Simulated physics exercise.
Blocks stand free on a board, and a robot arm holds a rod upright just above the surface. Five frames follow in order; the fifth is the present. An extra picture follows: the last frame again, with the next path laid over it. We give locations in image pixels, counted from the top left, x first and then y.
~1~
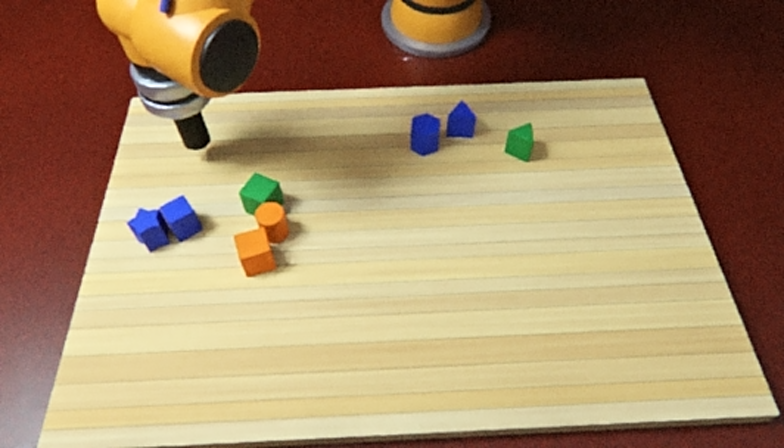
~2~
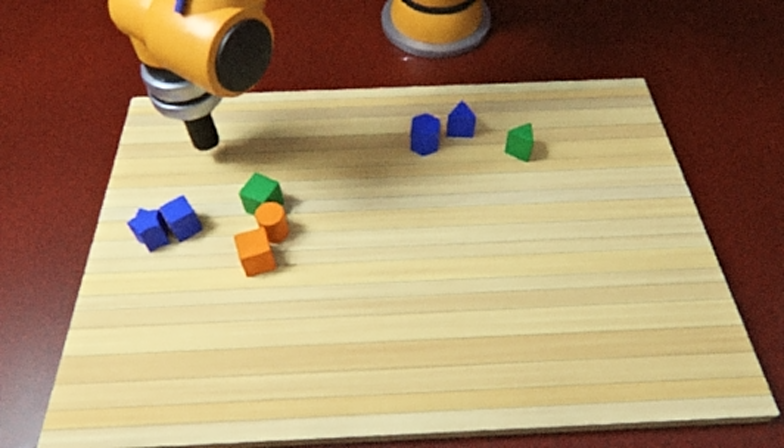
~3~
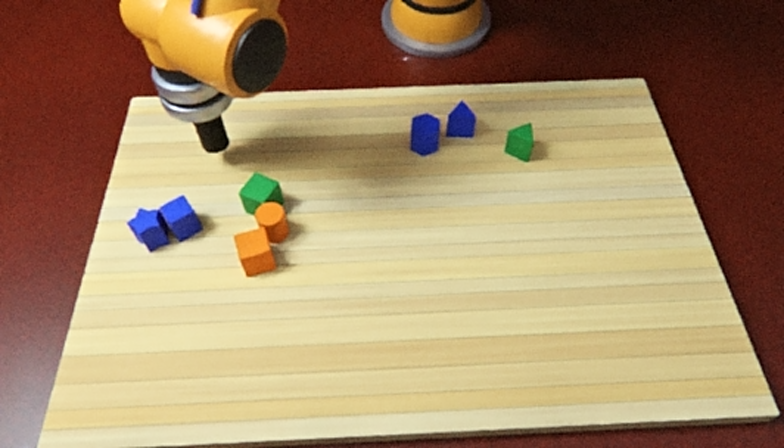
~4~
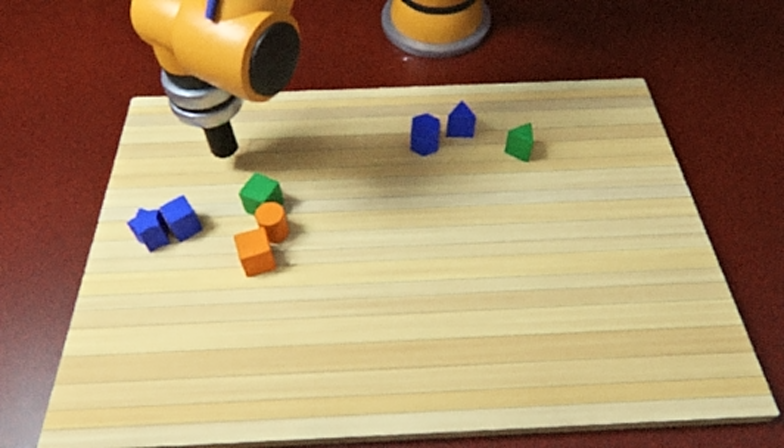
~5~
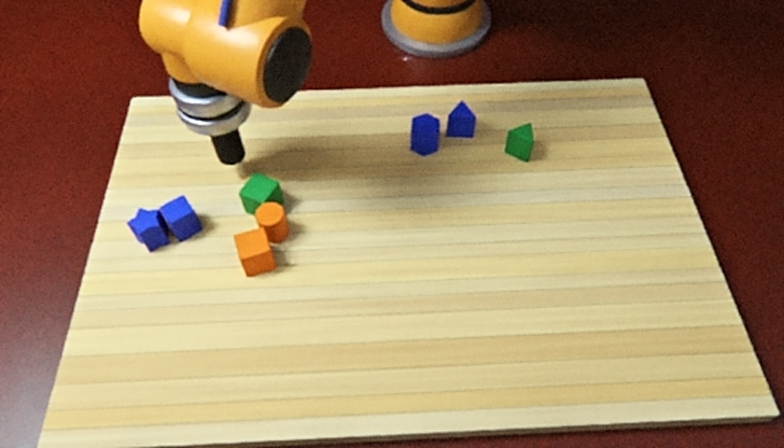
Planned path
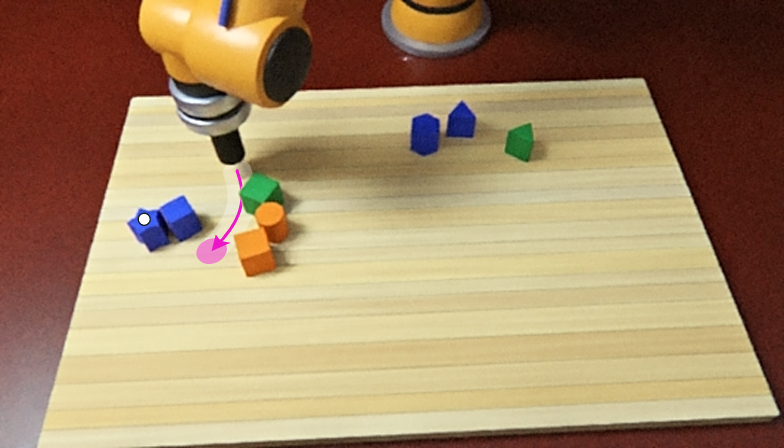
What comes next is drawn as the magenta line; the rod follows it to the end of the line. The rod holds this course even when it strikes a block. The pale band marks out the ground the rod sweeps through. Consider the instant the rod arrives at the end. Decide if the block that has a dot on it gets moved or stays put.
It's unmoved.
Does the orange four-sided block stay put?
Yes - that is the case.
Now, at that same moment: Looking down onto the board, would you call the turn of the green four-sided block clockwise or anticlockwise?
Answer: Anticlockwise.
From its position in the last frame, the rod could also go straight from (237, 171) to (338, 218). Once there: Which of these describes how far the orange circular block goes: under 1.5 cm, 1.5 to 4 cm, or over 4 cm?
It shifts 1.5 to 4 cm.
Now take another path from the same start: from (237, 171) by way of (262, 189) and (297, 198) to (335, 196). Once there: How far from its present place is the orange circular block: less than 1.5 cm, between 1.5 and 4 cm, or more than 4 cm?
My prediction: Between 1.5 and 4 cm.
The drawn path runs from (237, 171) through (242, 196) and (234, 224) to (212, 251); the dot is on the blue star block.
On the path given first. One third of the way, rod at (237, 182); nothing pushed yet.
Two thirds of the way, rod at (227, 211); green four-sided block at (262, 195), turned 35° anticlockwise; orange circular block at (277, 217).
At the end, rod at (205, 237); blue star block not moved; orange four-sided block not moved; green four-sided block at (262, 195), turned 35° anticlockwise; orange circular block at (277, 217).
